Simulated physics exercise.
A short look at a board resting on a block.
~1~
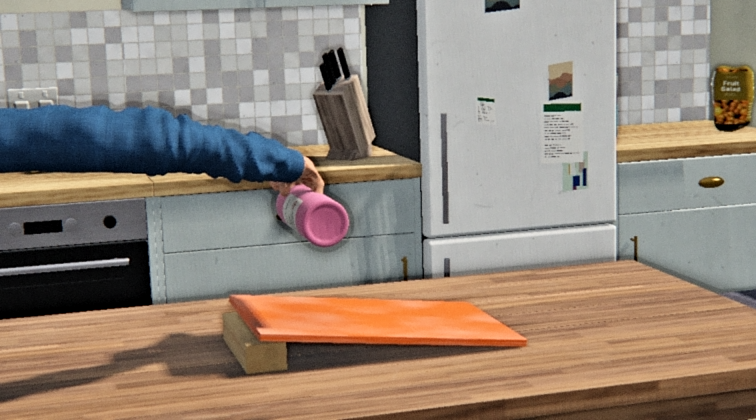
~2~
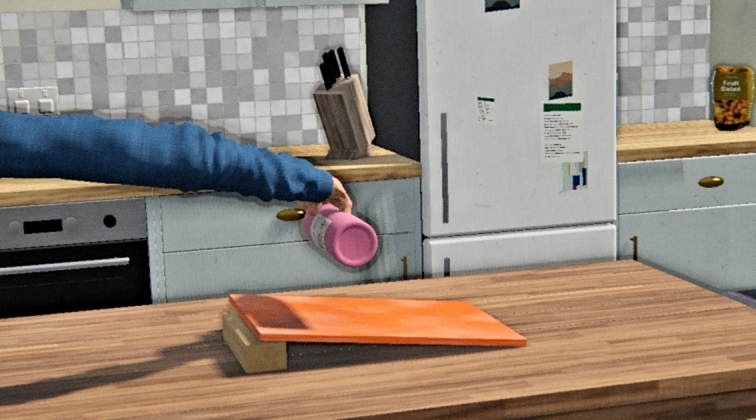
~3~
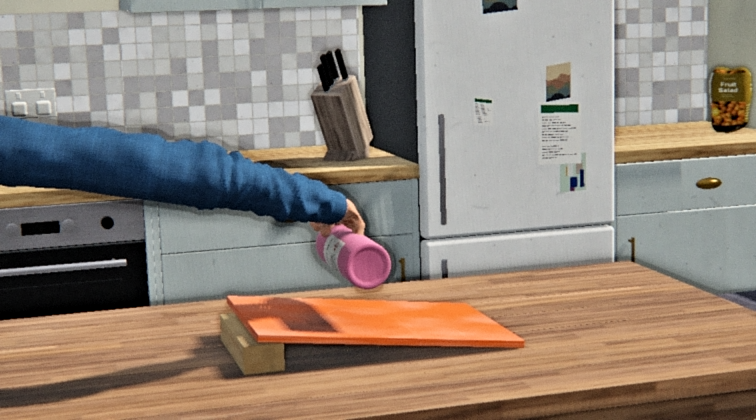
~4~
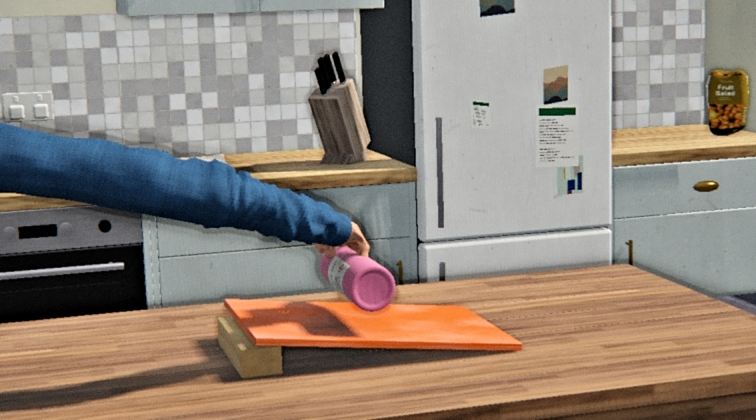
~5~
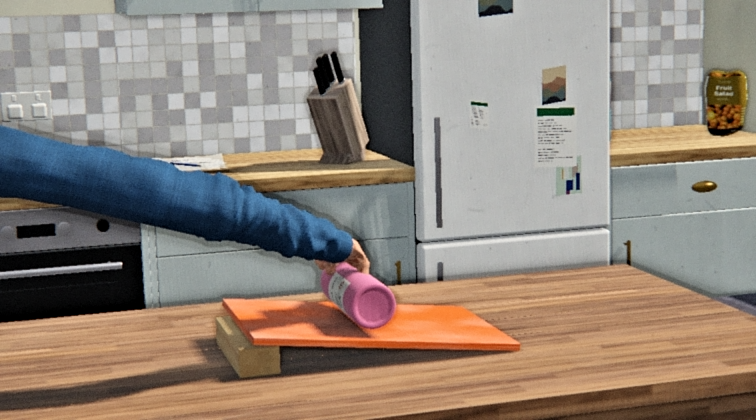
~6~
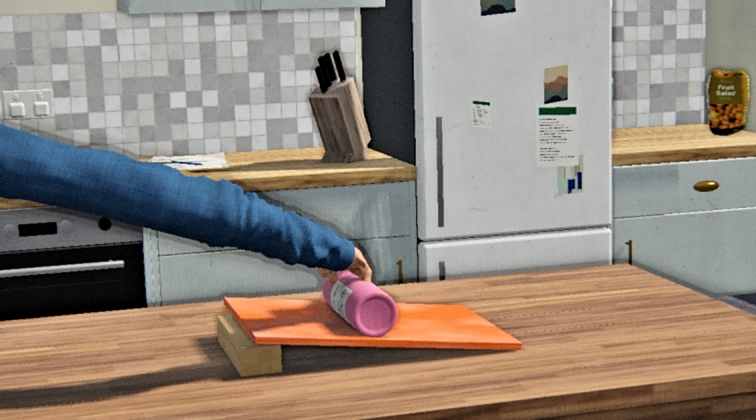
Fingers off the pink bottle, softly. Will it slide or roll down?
Here the pink bottle goes downhill.
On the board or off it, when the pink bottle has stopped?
The pink bottle comes off the board.
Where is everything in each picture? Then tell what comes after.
The first picture shows still above its spot; pink bottle (306, 211).
The second picture shows still above its spot; pink bottle (334, 230).
The third picture shows still above its spot; pink bottle (347, 251).
The fourth picture shows still above its spot; pink bottle (351, 273).
The fifth picture shows still above its spot; pink bottle (351, 289).
The sixth picture shows in place under the hand; pink bottle (353, 297).
Then, 1.00 s on from there, pink bottle now off the board.
Then, 1.70 s on from there, things are still on the move.
Then, 2.20 s on from there, as before.
In the end, off the board, pink bottle. The pink bottle slides or rolls down.
